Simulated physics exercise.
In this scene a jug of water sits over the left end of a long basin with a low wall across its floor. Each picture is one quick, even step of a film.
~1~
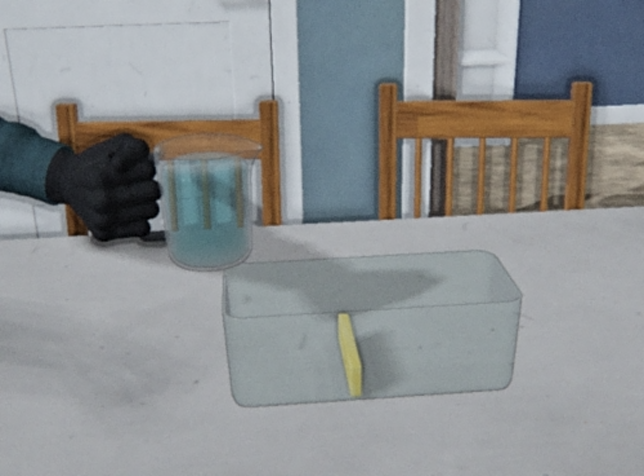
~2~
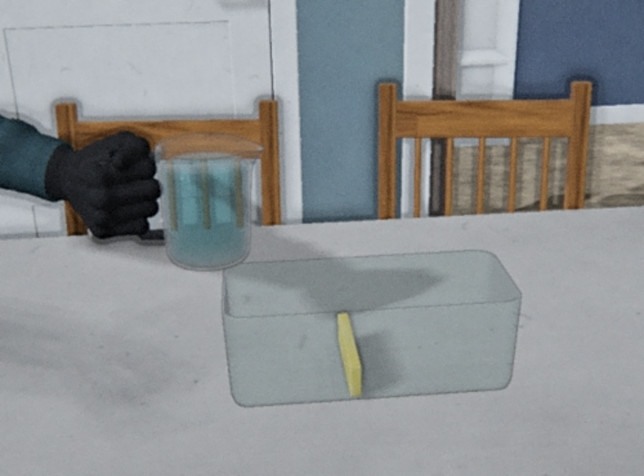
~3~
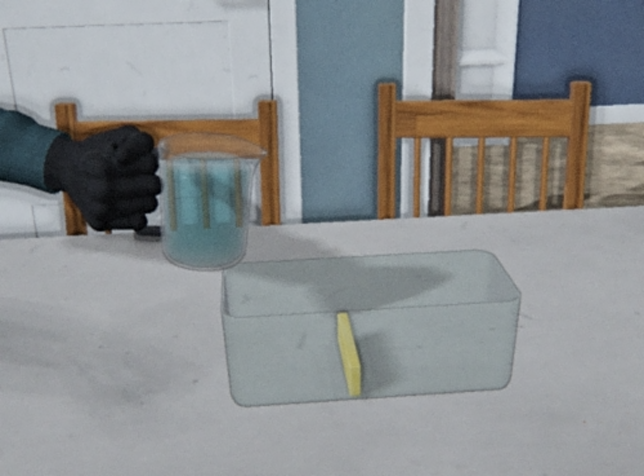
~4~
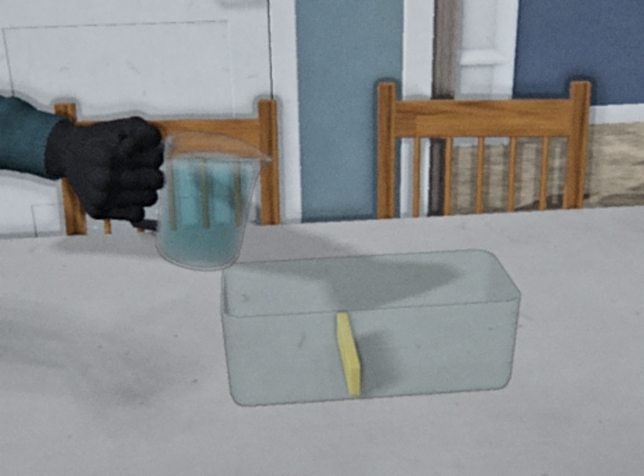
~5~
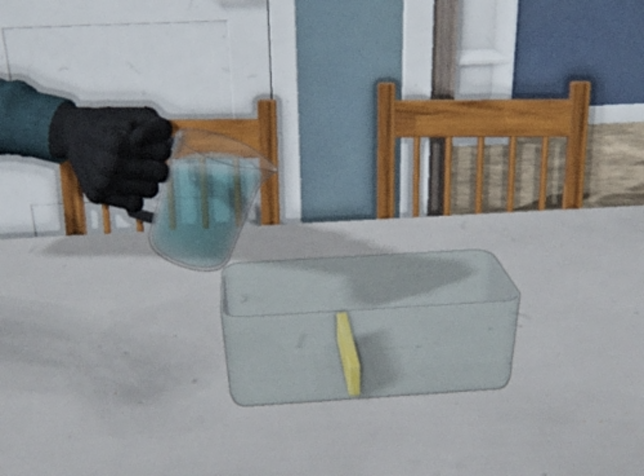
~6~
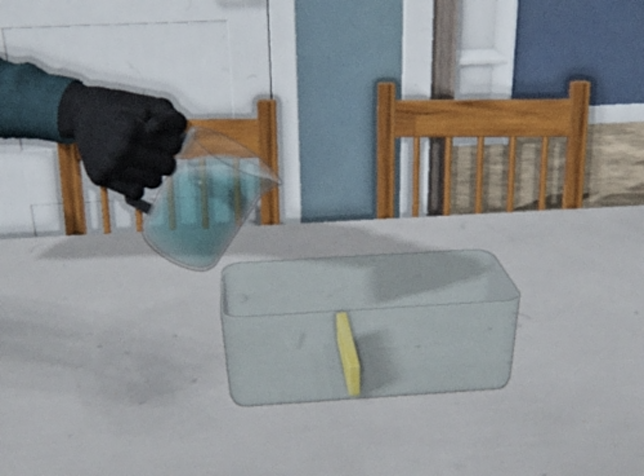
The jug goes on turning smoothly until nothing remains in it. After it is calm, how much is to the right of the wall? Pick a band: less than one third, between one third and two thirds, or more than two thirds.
It is less than one third.
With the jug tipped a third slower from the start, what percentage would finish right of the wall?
Near 25 parts in a hundred.
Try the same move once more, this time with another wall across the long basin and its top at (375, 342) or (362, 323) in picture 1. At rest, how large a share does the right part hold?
Try one about 10 %, try two about 0 %.
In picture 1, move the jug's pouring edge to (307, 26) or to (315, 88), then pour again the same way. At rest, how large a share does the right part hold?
First try 85 %, second try 90 %.
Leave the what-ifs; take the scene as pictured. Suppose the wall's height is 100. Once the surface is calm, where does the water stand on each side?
70 per cent left, 20 per cent right.
A moment on, the jug is tipped on its side and 66 per cent is still to pour, 12 is left of the wall and 3 right of it.
Next, the jug is tipped on its side and 31 per cent is still to pour, 44 is left of the wall and 10 right of it.
Then the jug is tipped on its side and 13 per cent is still to pour, 58 is left of the wall and 24 right of it.
Later the jug is tipped on its side and 5 per cent is still to pour, 67 is left of the wall and 24 right of it.
Finally, 73 per cent lies left of the wall, 25 right of it and 1 outside.
